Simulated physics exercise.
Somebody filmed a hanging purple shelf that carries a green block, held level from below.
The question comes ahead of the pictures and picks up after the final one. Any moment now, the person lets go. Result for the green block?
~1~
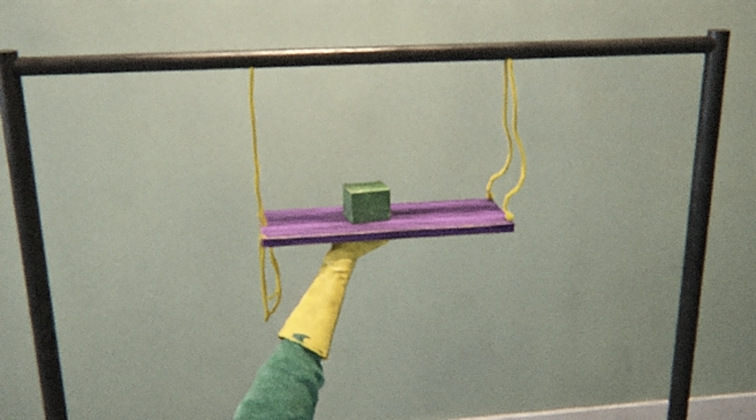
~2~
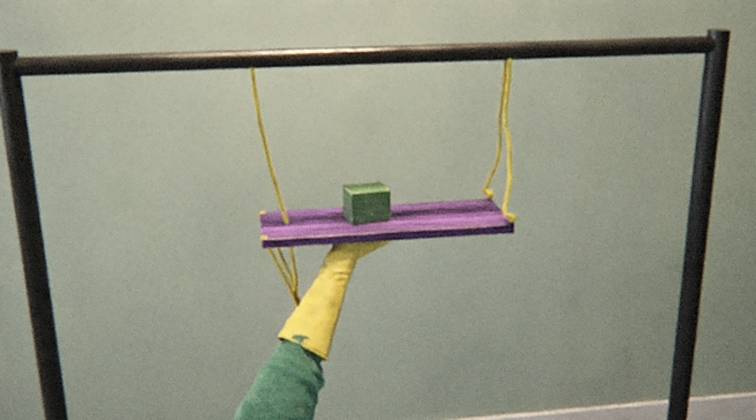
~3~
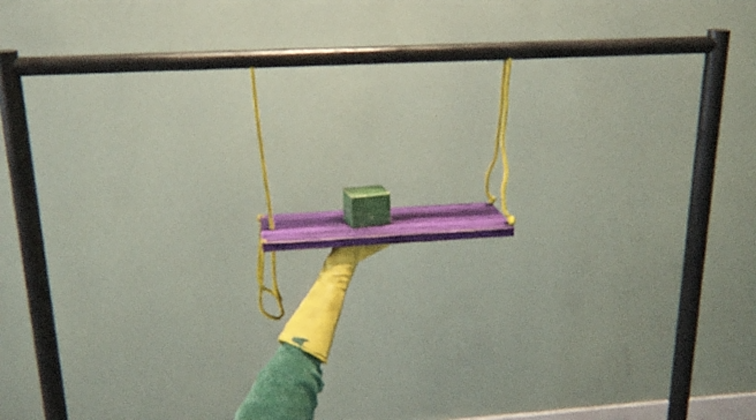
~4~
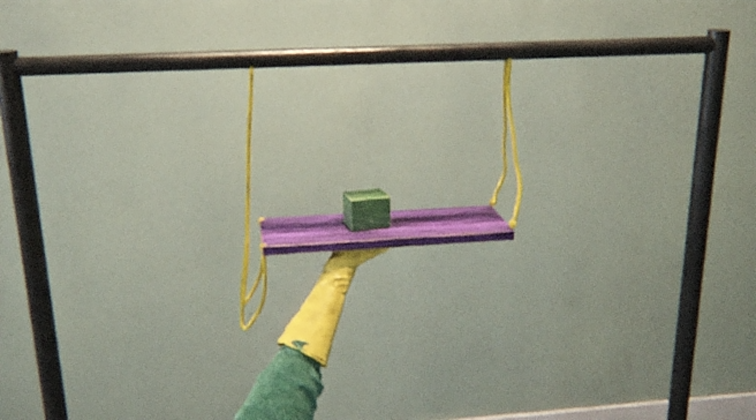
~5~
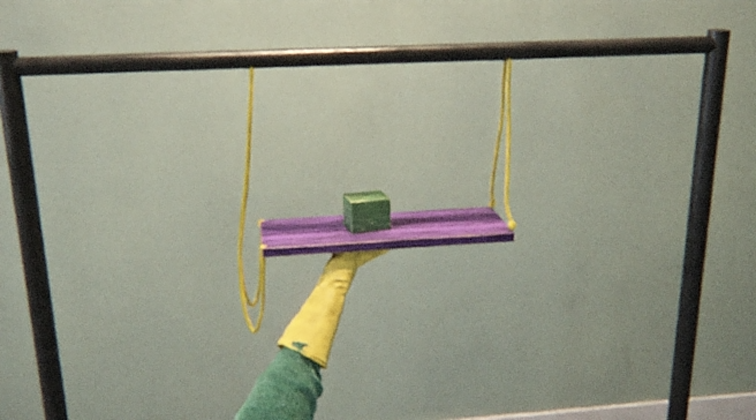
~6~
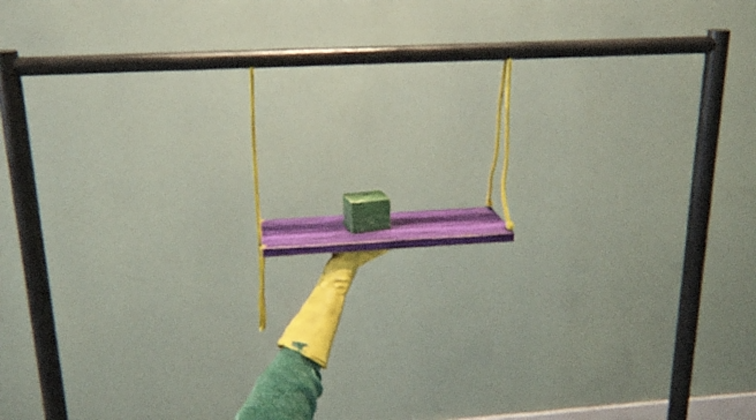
Chances are it departs leftward from its perch.
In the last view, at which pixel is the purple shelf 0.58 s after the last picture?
Position at that time: (453, 291).
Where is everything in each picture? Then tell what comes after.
In the first frame, green block (366, 202); purple shelf (391, 236).
In the second frame, green block (366, 203).
In the third frame, green block (366, 206).
In the fourth frame, green block (367, 210); purple shelf (391, 244).
In the fifth frame, green block (367, 212).
In the sixth frame, green block (367, 212); purple shelf (391, 245); left shoelaces slack, hanging in a loop; right shoelaces almost straight.
Then, 0.58 s later than the last view, board tipped 39° down to the left; block falling.
Then, 1.20 s later than the last view, board tipped 51° down to the left; block on the floor.
Finally, board tipped 47° down to the left; block on the floor. The green block falls from the left end.
